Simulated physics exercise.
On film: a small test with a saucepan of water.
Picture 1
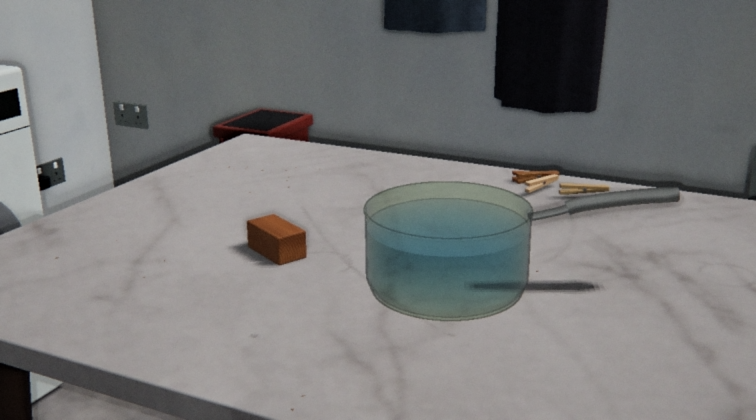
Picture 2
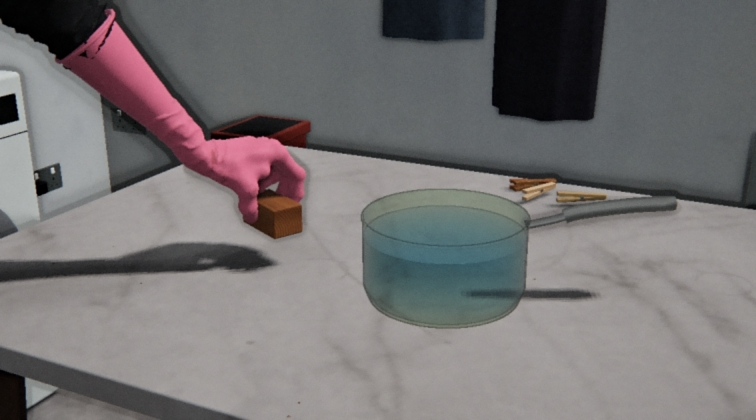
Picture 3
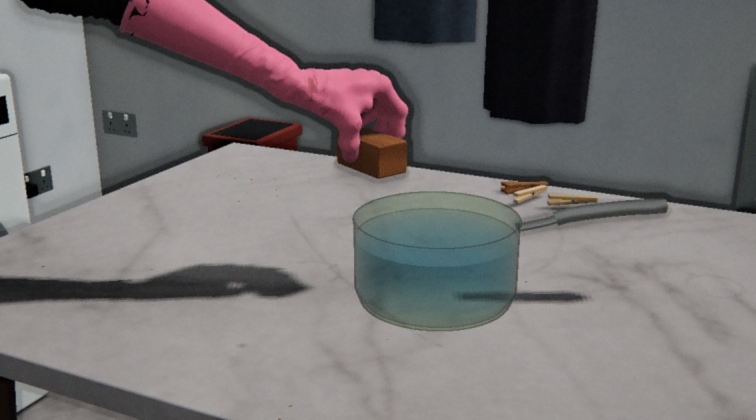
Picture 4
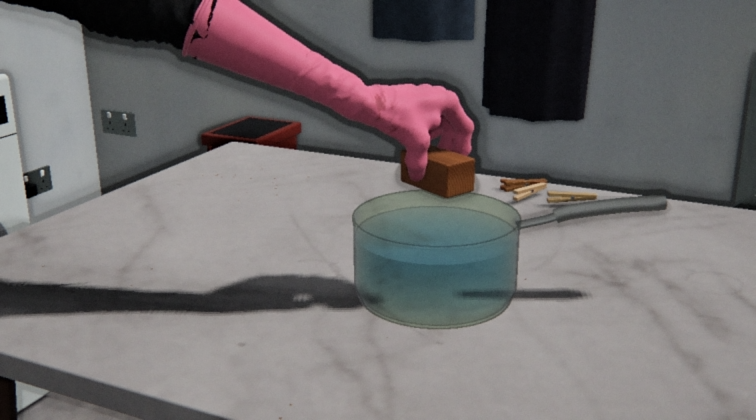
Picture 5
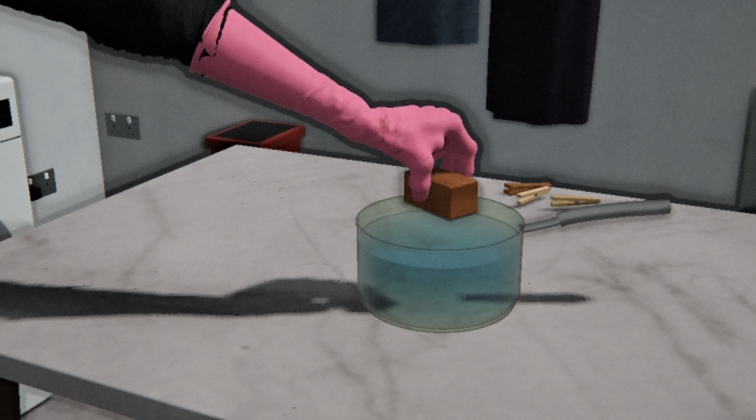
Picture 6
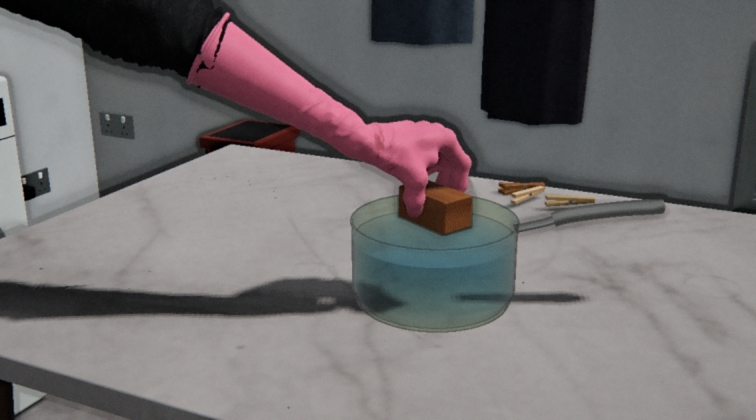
At first, a brown wooden block lies on a marble-patterned tabletop, left of a clear saucepan of bluish water. A pink-gloved hand reaches in from the left, grasps the block and carries it up and to the right. The hand then lowers it over the saucepan to just above the water.
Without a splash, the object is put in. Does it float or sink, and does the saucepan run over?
Object: Afloat; saucepan: No spill.
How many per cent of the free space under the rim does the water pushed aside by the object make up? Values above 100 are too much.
It comes out near 10 %.
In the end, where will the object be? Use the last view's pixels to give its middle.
The centre settles at roughly (434, 238) in the last view.
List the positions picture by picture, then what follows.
The wooden block lies on the top at (276, 239); saucepan (447, 246) about three quarters full, in the first picture.
A hand picks up the wooden block at (272, 214); saucepan about three quarters full, surface at (445, 233), in the second picture.
The wooden block is carried over at (371, 153); saucepan (436, 256) about three quarters full, in the third picture.
The wooden block is above the saucepan at (437, 170); saucepan about three quarters full, surface at (436, 234), in the fourth picture.
The wooden block comes down at (440, 191); saucepan (439, 258) about three quarters full, in the fifth picture.
The wooden block is just over the surface at (435, 206); saucepan about three quarters full, surface at (434, 237), in the sixth picture.
Next, the wooden block enters the water; the saucepan is about three quarters full.
After that, the wooden block comes up again; the saucepan is about three quarters full.
Finally, the wooden block rides on the surface; the saucepan is about three quarters full; the top is dry.
